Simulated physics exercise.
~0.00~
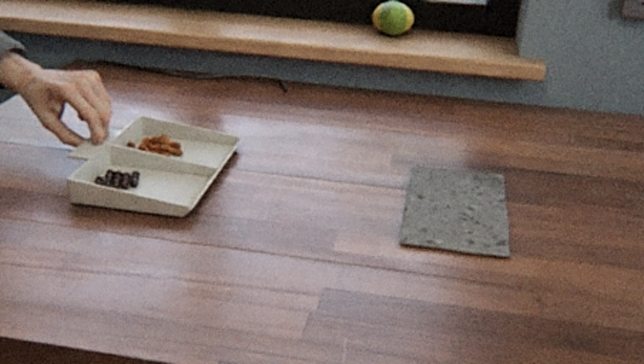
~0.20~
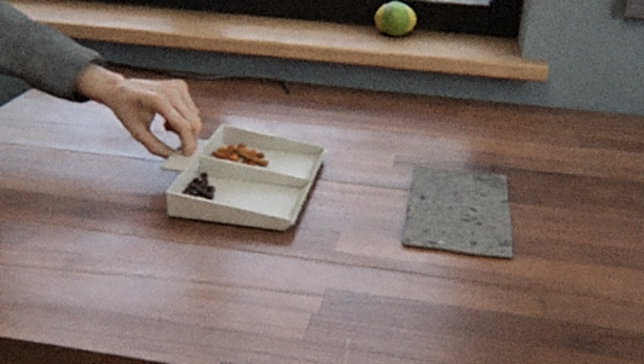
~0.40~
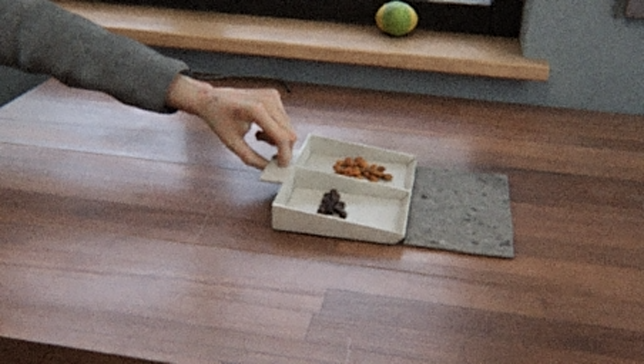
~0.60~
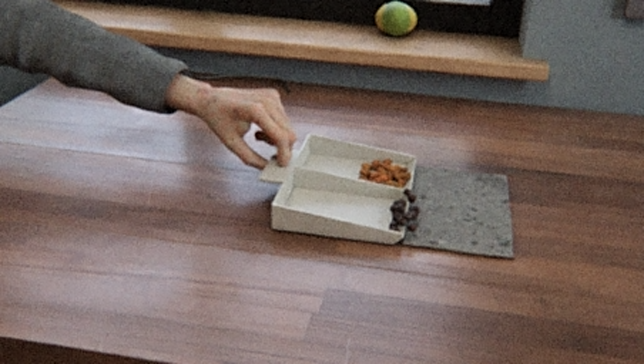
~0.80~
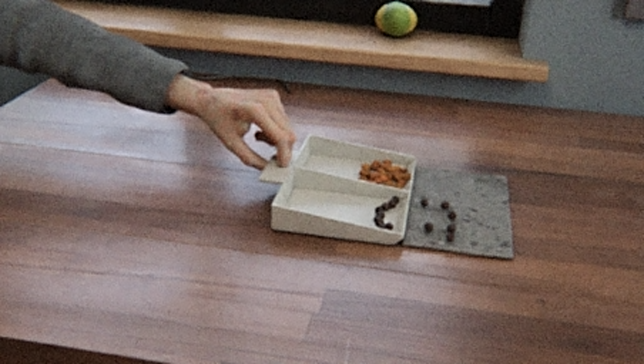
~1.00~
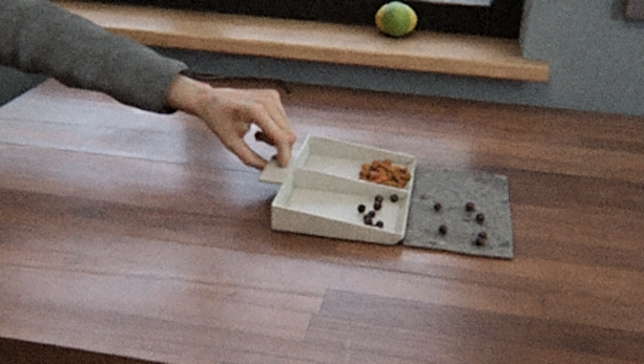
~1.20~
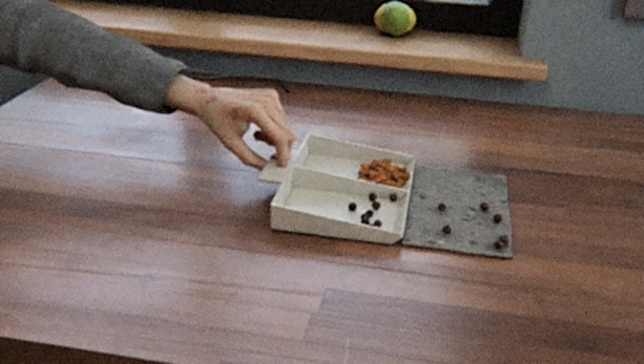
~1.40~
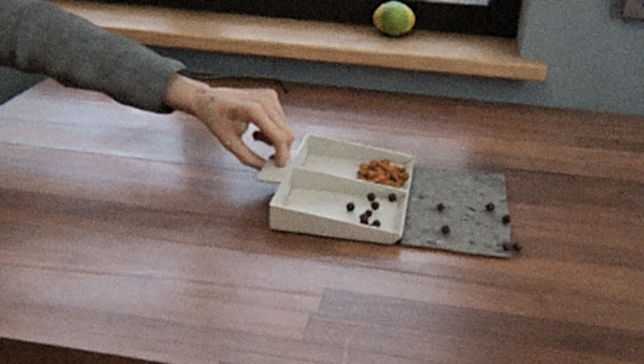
Divided tray pushed right by a hand stops at a grey slab, some dark beads spilling over while orange pieces stay inside.
